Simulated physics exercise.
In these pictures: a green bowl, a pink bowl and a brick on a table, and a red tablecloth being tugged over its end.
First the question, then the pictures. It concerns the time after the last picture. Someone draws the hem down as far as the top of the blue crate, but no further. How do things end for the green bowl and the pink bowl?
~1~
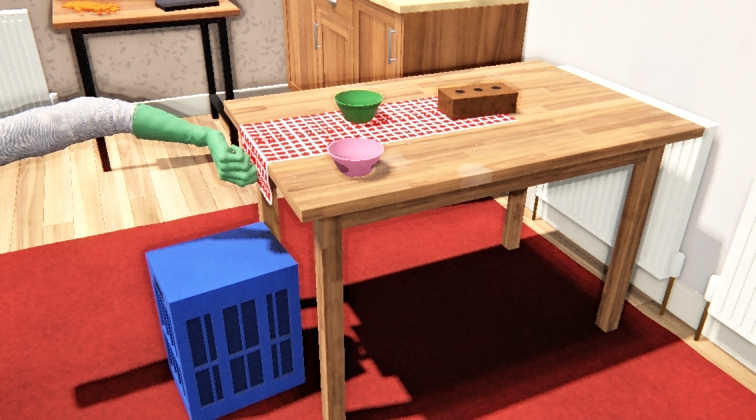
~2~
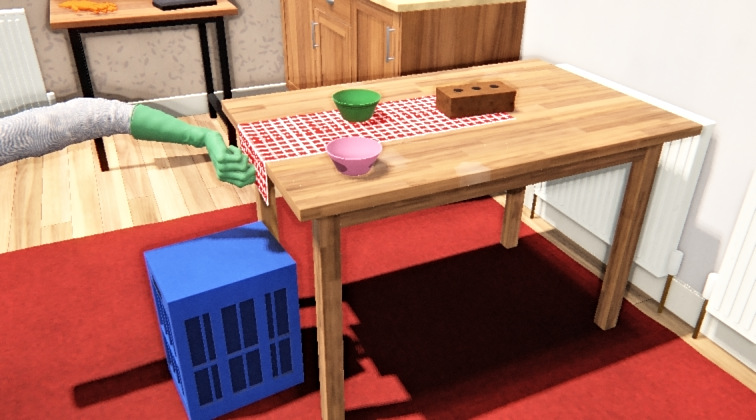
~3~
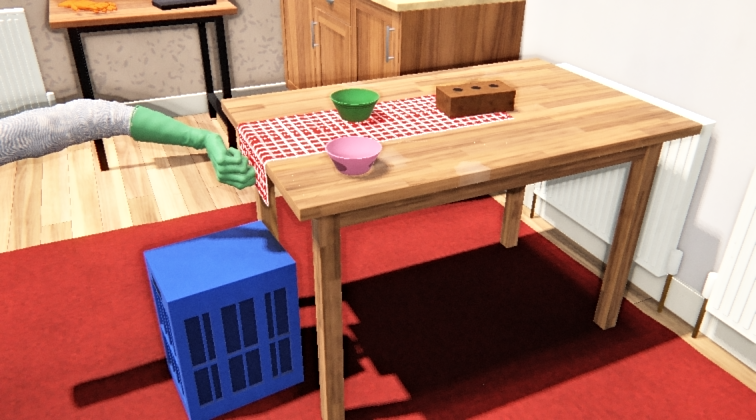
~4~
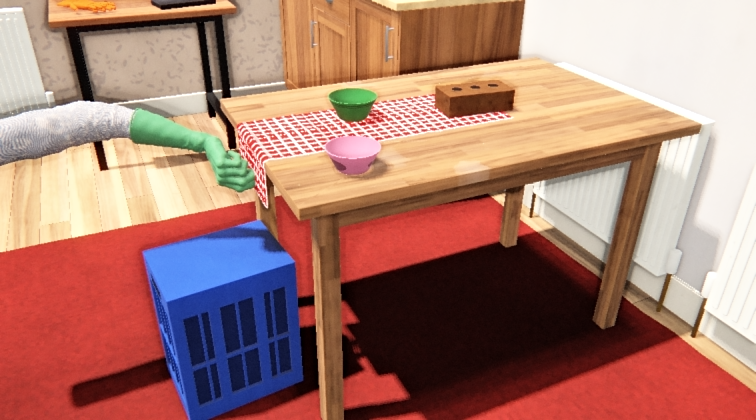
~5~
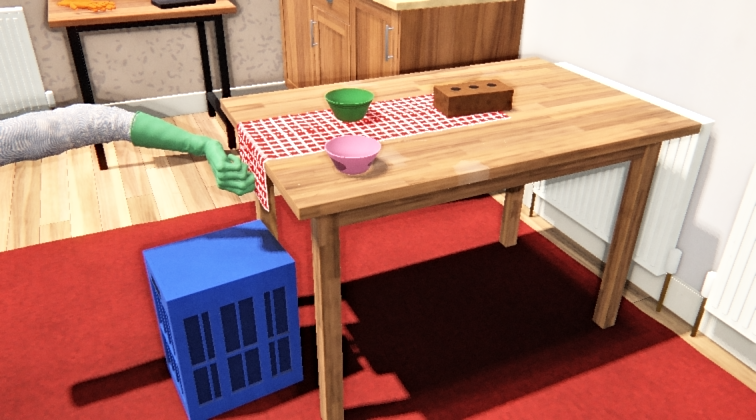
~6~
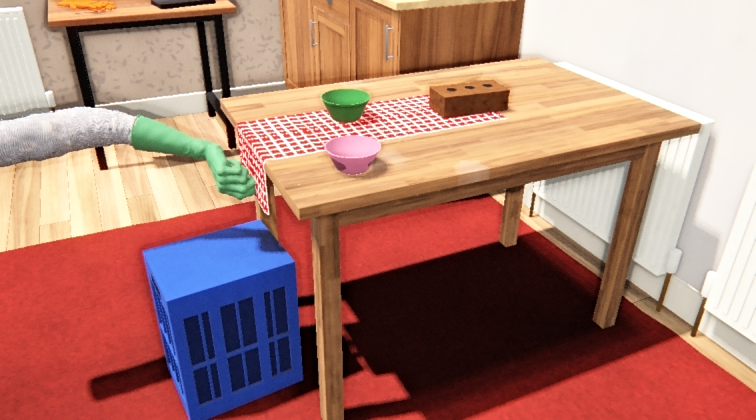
They end like this: The green bowl is still on top, the pink bowl is still on top.
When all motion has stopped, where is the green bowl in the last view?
That one winds up at (284, 116) in the last picture.
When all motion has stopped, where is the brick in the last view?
In the last view its middle is at (411, 107).
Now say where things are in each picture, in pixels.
Tablecloth end (271, 205); green bowl (359, 97); pink bowl (356, 149); brick (478, 90); top of the crate (207, 275), in the first frame.
Tablecloth end (268, 205), far hem (516, 119); pink bowl (354, 147); pink bowl stands beside the cloth, in the second frame.
Tablecloth end (268, 207); green bowl (355, 96), in the third frame.
Tablecloth end (268, 208), far hem (513, 118); pink bowl (353, 146), in the fourth frame.
Tablecloth end (269, 211); green bowl (349, 96), in the fifth frame.
Tablecloth end (269, 215), far hem (507, 118); green bowl (346, 96); pink bowl (353, 146); top of the crate (204, 273), in the sixth frame.
Then, 0.60 s on from there, hem going down; green bowl carried along near (304, 113); pink bowl in place.
Then, 1.18 s on from there, hem on the crate; green bowl carried along near (284, 116); pink bowl in place.
In the end, hem on the crate; green bowl carried along near (284, 116); pink bowl in place. The green bowl stays on the table and the pink bowl remains up there.
